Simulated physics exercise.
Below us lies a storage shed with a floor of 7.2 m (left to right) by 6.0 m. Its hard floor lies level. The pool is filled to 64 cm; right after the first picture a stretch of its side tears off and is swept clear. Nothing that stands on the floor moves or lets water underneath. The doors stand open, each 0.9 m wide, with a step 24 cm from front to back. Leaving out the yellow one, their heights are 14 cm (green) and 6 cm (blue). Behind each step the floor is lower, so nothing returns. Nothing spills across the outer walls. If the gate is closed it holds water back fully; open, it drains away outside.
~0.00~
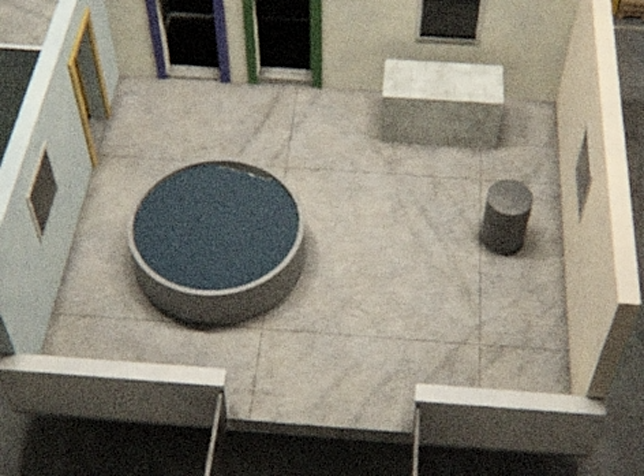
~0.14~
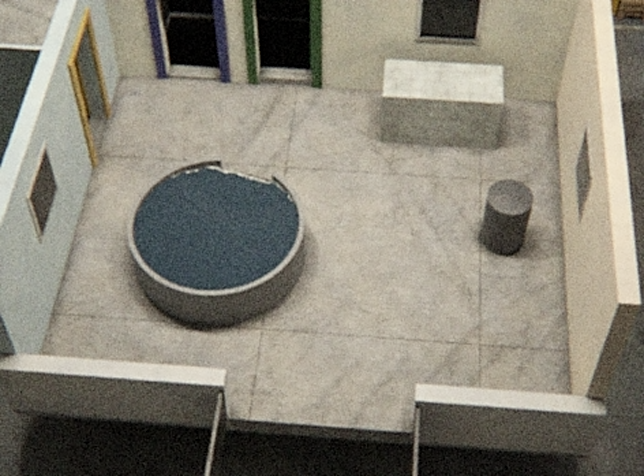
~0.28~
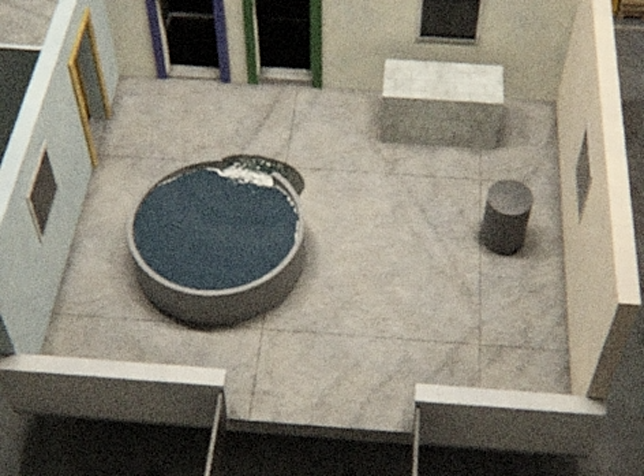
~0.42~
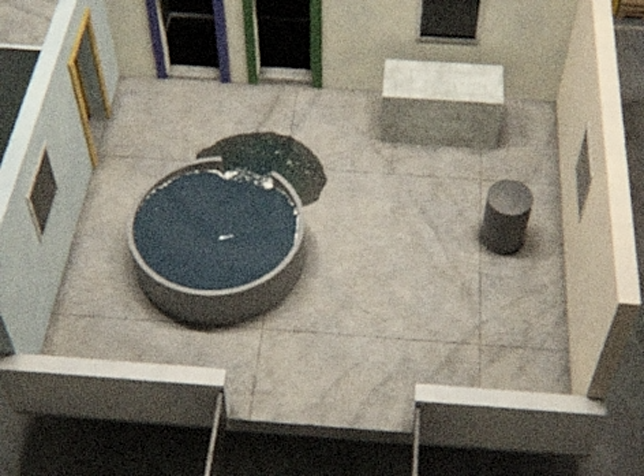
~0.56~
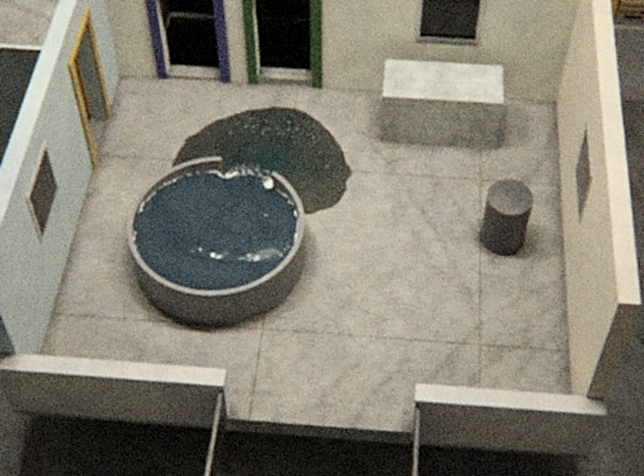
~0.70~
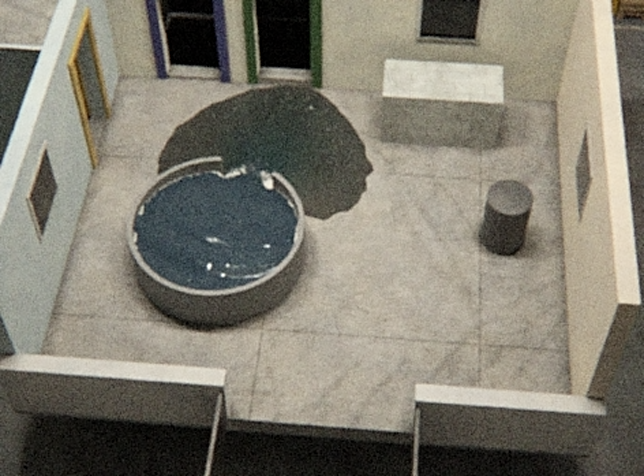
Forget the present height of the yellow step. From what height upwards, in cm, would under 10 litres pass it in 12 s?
It would have to be roughly 6.5 cm high.
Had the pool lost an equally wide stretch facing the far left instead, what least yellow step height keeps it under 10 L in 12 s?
About 25 cm.
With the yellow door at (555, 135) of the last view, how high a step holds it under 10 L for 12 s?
About 12.5 cm.
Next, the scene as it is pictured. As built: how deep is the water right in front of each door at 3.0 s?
In cm: Yellow 5, green 24, blue 13.
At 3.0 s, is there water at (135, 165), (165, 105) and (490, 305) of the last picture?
In that order: Dry, under water, still dry.
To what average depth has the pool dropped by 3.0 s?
Some 36 cm.
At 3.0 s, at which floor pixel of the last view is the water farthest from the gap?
Around (547, 102).
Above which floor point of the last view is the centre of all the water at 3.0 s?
At about (259, 196).
After 1.4 s water covers 25 % of the floor, deepest (32 cm) near (265, 195); it has not reached the yellow door.
After 3.0 s water covers 30 % of the floor, deepest (30 cm) near (547, 102); 5 cm at the yellow door, 0 litres in over its 10 cm step.
After 12.0 s water covers 100 % of the floor, deepest (10 cm) near (120, 77); 6 cm at the yellow door, 0 litres in over its 10 cm step.
At the yellow door as built, the water arrived by 2.8 s and peaked near 8 cm at 8.0 s.
With a step of 5 cm, 25 litres would have come in within the 12 s; with 7 cm, 6 litres. So under 10 litres takes about 6.5 cm.
